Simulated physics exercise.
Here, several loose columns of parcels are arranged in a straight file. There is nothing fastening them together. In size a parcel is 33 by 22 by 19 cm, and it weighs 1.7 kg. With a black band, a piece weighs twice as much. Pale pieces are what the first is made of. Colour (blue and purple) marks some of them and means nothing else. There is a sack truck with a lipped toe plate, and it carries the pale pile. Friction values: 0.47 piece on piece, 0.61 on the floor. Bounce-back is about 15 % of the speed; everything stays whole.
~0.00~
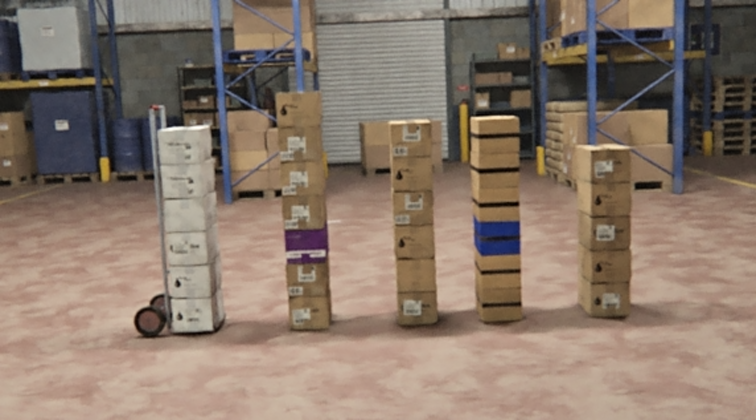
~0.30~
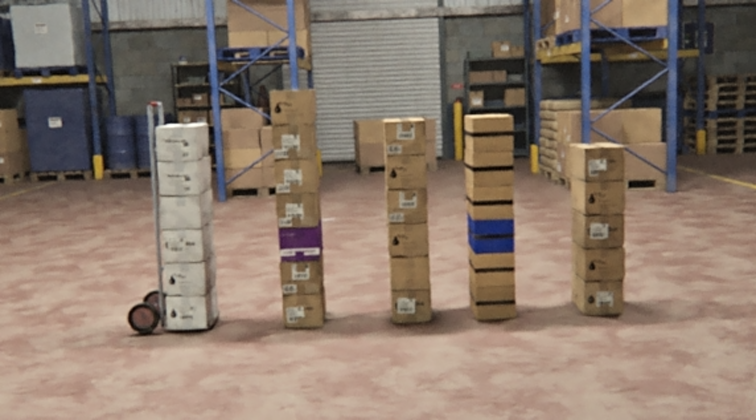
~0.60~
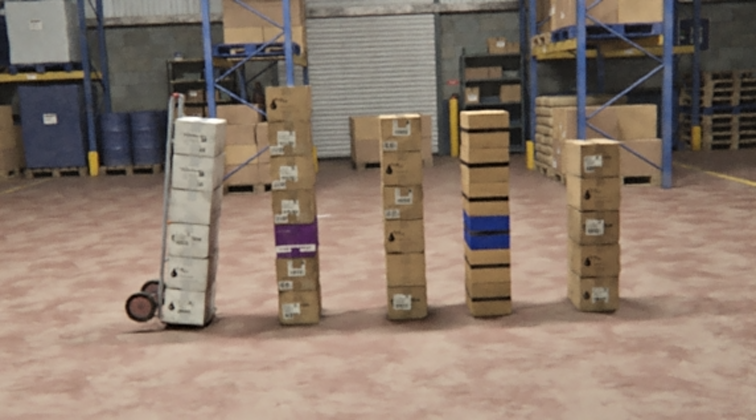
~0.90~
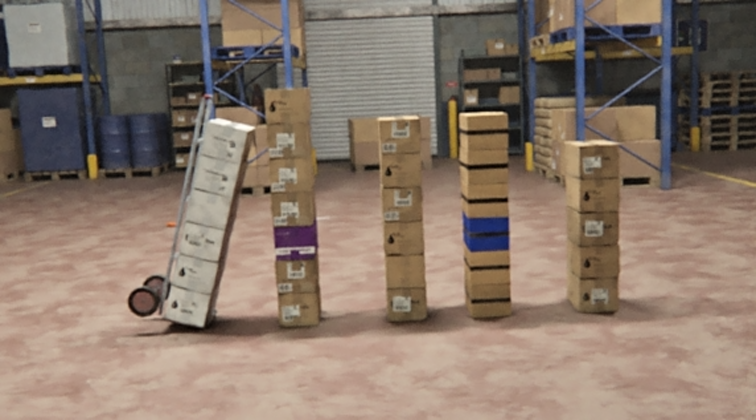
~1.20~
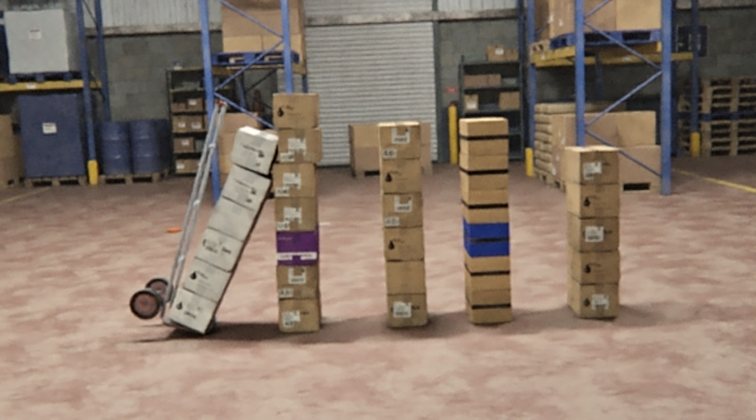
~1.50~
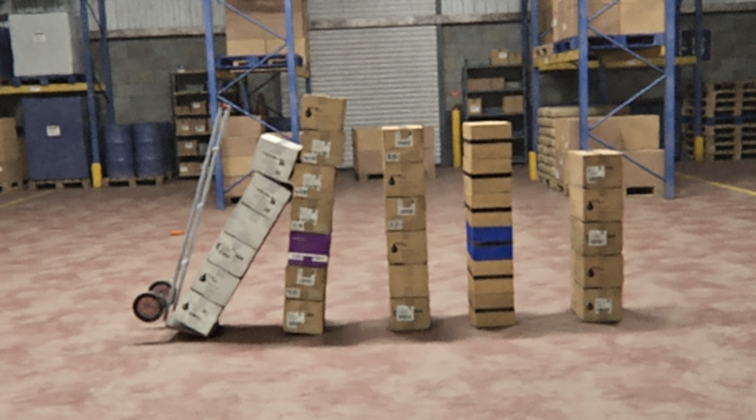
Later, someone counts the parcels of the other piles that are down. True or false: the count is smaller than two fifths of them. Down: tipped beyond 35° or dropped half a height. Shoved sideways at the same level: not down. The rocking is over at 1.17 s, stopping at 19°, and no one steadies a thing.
False.
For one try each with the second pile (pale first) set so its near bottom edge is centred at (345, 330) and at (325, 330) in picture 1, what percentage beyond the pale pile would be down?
The first try gives 90 per cent, the second 90 per cent.
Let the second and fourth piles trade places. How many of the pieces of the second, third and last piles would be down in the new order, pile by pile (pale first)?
Down tally in the new order: Second = 0, third = 0, last = 0.
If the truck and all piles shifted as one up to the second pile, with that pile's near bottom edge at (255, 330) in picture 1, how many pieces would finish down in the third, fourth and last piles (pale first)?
Down per pile: Third 6, fourth 6, last 5.
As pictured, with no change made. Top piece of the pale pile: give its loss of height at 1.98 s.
20 cm.
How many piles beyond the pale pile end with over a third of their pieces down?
Looks like 4 of them in total.
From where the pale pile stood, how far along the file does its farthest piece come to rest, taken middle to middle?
100 cm.
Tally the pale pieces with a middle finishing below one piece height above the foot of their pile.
The total comes to 2.
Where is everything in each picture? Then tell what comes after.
In the first picture (each place is the centre of the face we see best), truck frame (155, 154) 0° forward; purple parcel (305, 247); blue parcel (501, 239); the others all in place.
The second picture shows truck frame (152, 151) 1° forward; blue parcel (495, 237).
The third picture shows truck frame (170, 142) 8° forward, top of the pale pile leaning 8°; blue parcel (490, 233); the others all in place.
The fourth picture shows truck frame (195, 142) 16° forward, top of the pale pile leaning 17°; blue parcel (490, 235); the others all in place.
The fifth picture shows truck frame (207, 148) 19° forward, top of the pale pile leaning 21°; purple parcel (296, 249); 3 have shifted.
The sixth picture shows truck frame (210, 151) 19° forward, top of the pale pile leaning 23°; purple parcel (308, 250) tilted 8°; blue parcel (493, 244); steepest lean 8°, the parcel at (323, 149); 7 have shifted.
By 1.98 s, 6 of the pale pile down; none of the 24 other parcels down, 11 disturbed; purple parcel tilted 29°.
By 2.62 s, 6 of the pale pile down; 8 of the 24 other parcels down; purple parcel tilted 40°, 16 cm lower; blue parcel tilted 25°.
By 3.18 s, 6 of the pale pile down; 22 of the 24 other parcels down; blue parcel on its side; purple parcel tilted 40°, 18 cm lower.
When it is over (4.6 s), 6 of the pale pile down; 22 of the 24 other parcels down; blue parcel on its side; purple parcel tilted 40°, 18 cm lower. That is 92 per cent. In pixels of the last frame, middles, blue parcel near (576, 297), purple parcel near (394, 275).
